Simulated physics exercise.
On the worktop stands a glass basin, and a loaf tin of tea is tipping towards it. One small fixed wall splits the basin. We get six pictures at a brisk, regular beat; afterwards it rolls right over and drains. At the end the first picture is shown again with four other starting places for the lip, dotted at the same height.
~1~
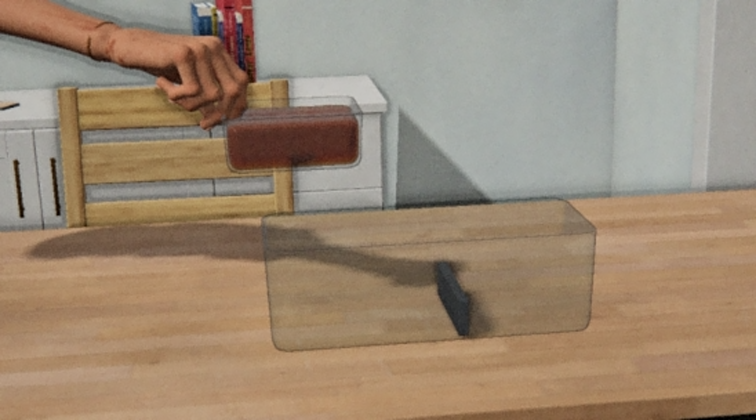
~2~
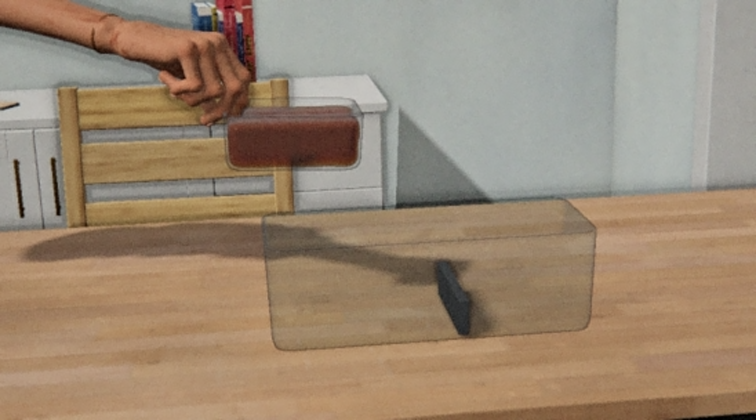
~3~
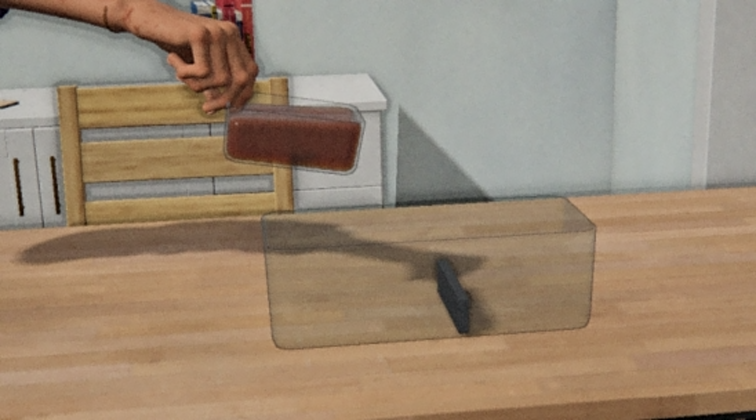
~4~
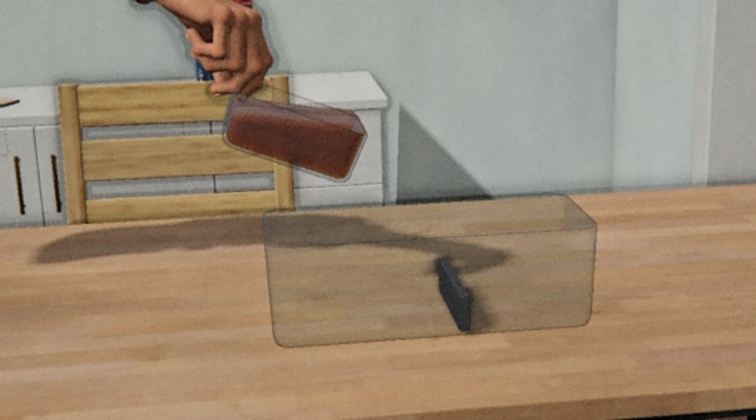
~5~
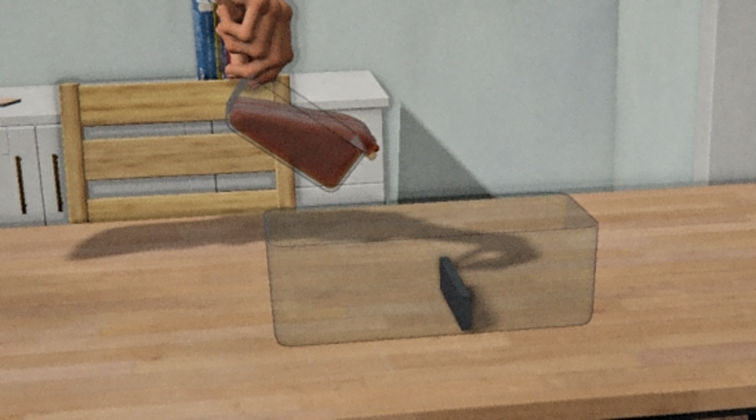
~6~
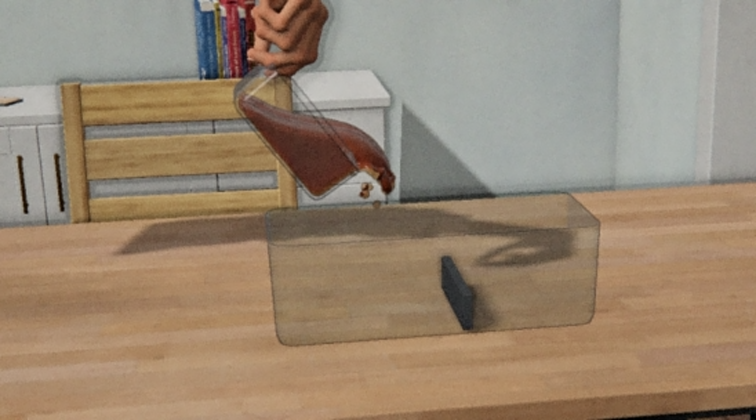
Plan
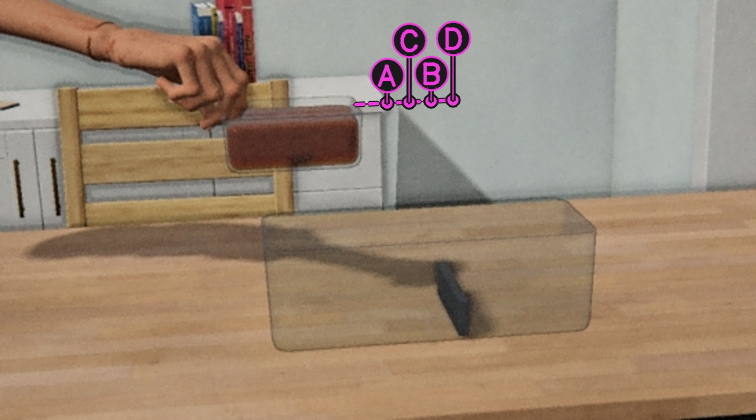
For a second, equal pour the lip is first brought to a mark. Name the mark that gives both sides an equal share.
Best: C.
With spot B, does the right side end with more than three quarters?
No, it does not.
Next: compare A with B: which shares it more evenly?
That is spot B.
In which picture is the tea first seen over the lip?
Picture 4.
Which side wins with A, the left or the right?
The left side.
On the marked copy, A at (387, 103); B at (431, 101); C at (409, 102); D at (453, 100).
If A is chosen, about 74 % ends left of the wall and 19 % right of it; 7 % is lost outside.
If B is chosen, about 35 % ends left of the wall and 60 % right of it; 5 % is lost outside.
If C is chosen, about 49 % ends left of the wall and 46 % right of it; 5 % is lost outside.
If D is chosen, about 28 % ends left of the wall and 68 % right of it; 5 % is lost outside.
